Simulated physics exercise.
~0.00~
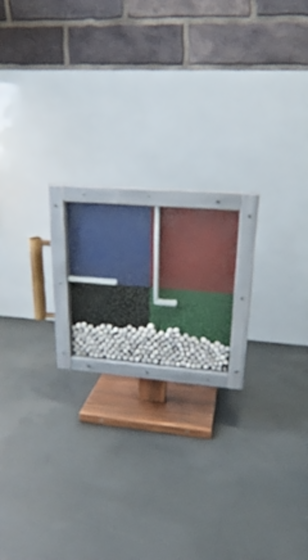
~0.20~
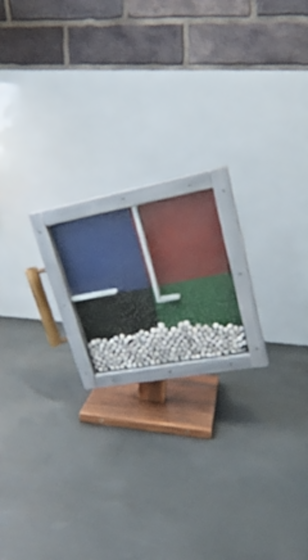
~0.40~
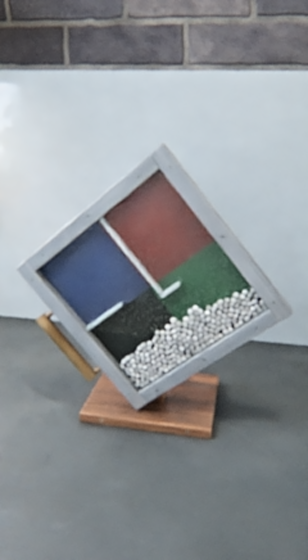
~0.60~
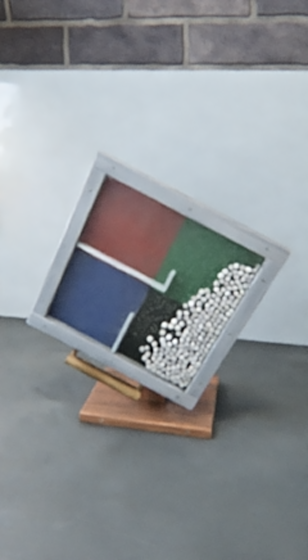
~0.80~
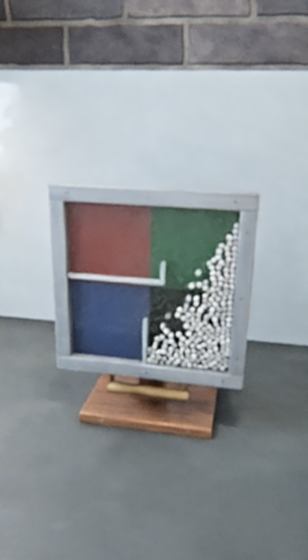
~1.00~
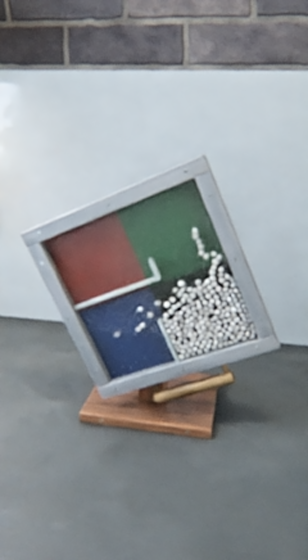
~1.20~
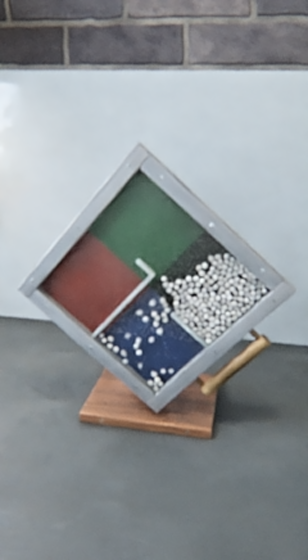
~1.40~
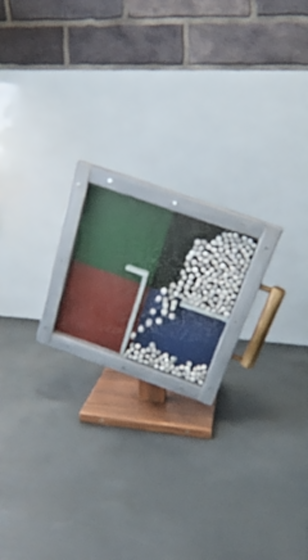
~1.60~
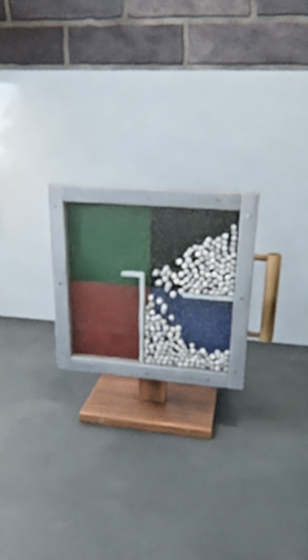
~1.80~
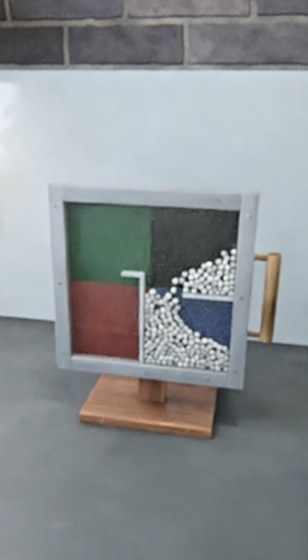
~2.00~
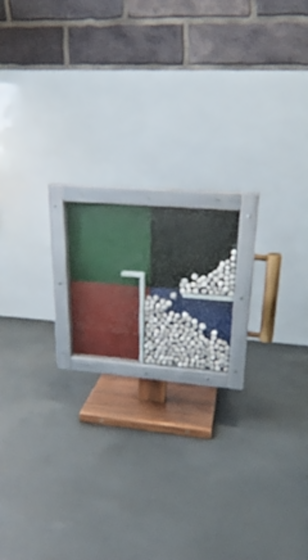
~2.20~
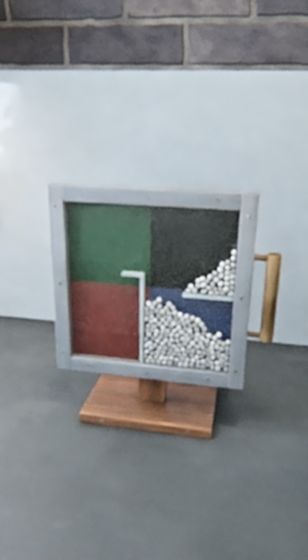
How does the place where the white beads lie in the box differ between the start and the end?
At the start the beads lie in a layer across the whole bottom of the box, over the black and green quarters. At the end they are on the right side, most heaped in the blue lower quarter and a smaller pile on the ledge in the black quarter above.
